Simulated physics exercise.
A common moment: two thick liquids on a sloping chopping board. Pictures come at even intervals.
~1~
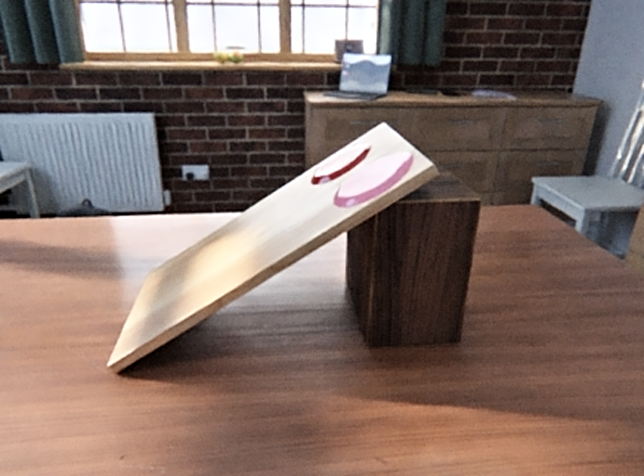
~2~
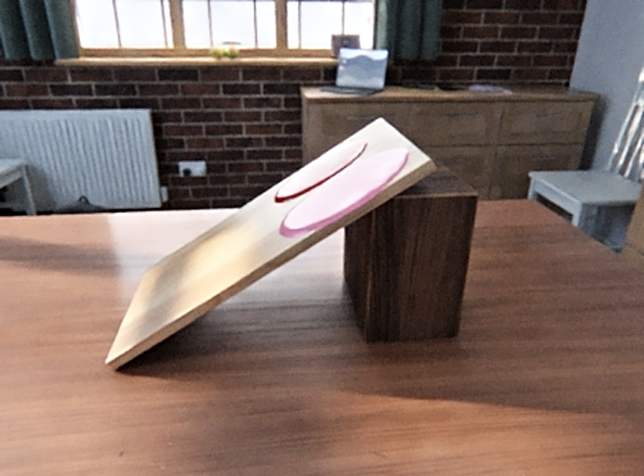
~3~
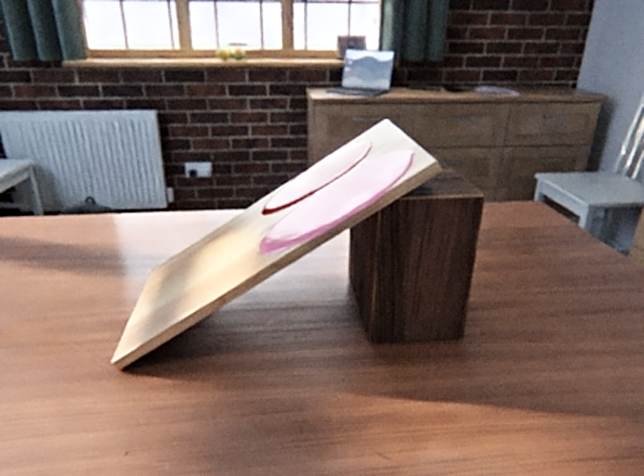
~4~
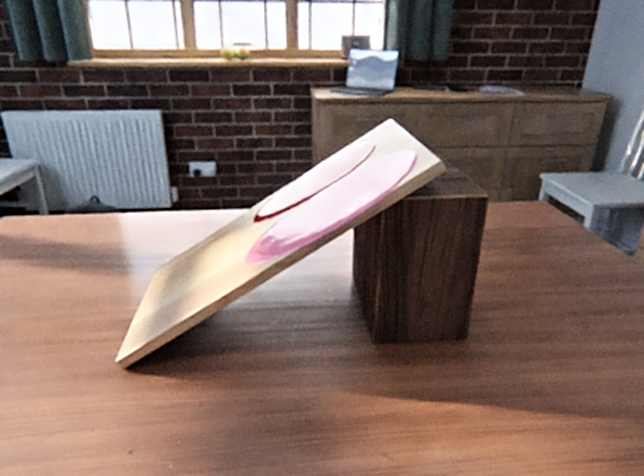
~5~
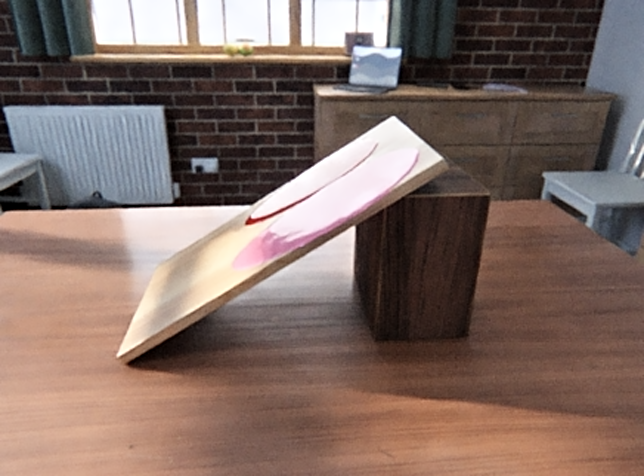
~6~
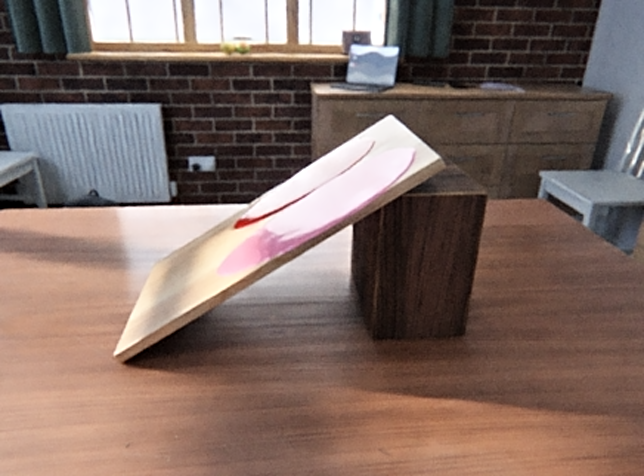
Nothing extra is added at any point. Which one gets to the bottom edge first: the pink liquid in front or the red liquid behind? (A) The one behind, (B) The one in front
The one in front.
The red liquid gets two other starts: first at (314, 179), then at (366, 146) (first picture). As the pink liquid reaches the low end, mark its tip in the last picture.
First start: (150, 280). Second start: (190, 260).
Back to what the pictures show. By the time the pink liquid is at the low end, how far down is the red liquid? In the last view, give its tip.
Look near (172, 264) for the tip.
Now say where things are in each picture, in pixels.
The first frame shows tip of the pink liquid a quarter of the way down; tip of the red liquid (320, 176) a quarter of the way down.
The second frame shows tip of the pink liquid (287, 225) half way down; tip of the red liquid half way down.
The third frame shows tip of the pink liquid half way down; tip of the red liquid (270, 206) half way down.
The fourth frame shows tip of the pink liquid (254, 252) half way down; tip of the red liquid half way down.
The fifth frame shows tip of the pink liquid three quarters of the way down; tip of the red liquid (252, 217) half way down.
The sixth frame shows tip of the pink liquid (224, 264) three quarters of the way down; tip of the red liquid three quarters of the way down.
Next, the pink liquid is three quarters of the way down; the red liquid is three quarters of the way down.
After that, the pink liquid is close to the edge; the red liquid is three quarters of the way down.
Finally, the pink liquid is at the low edge; the red liquid is close to the edge.
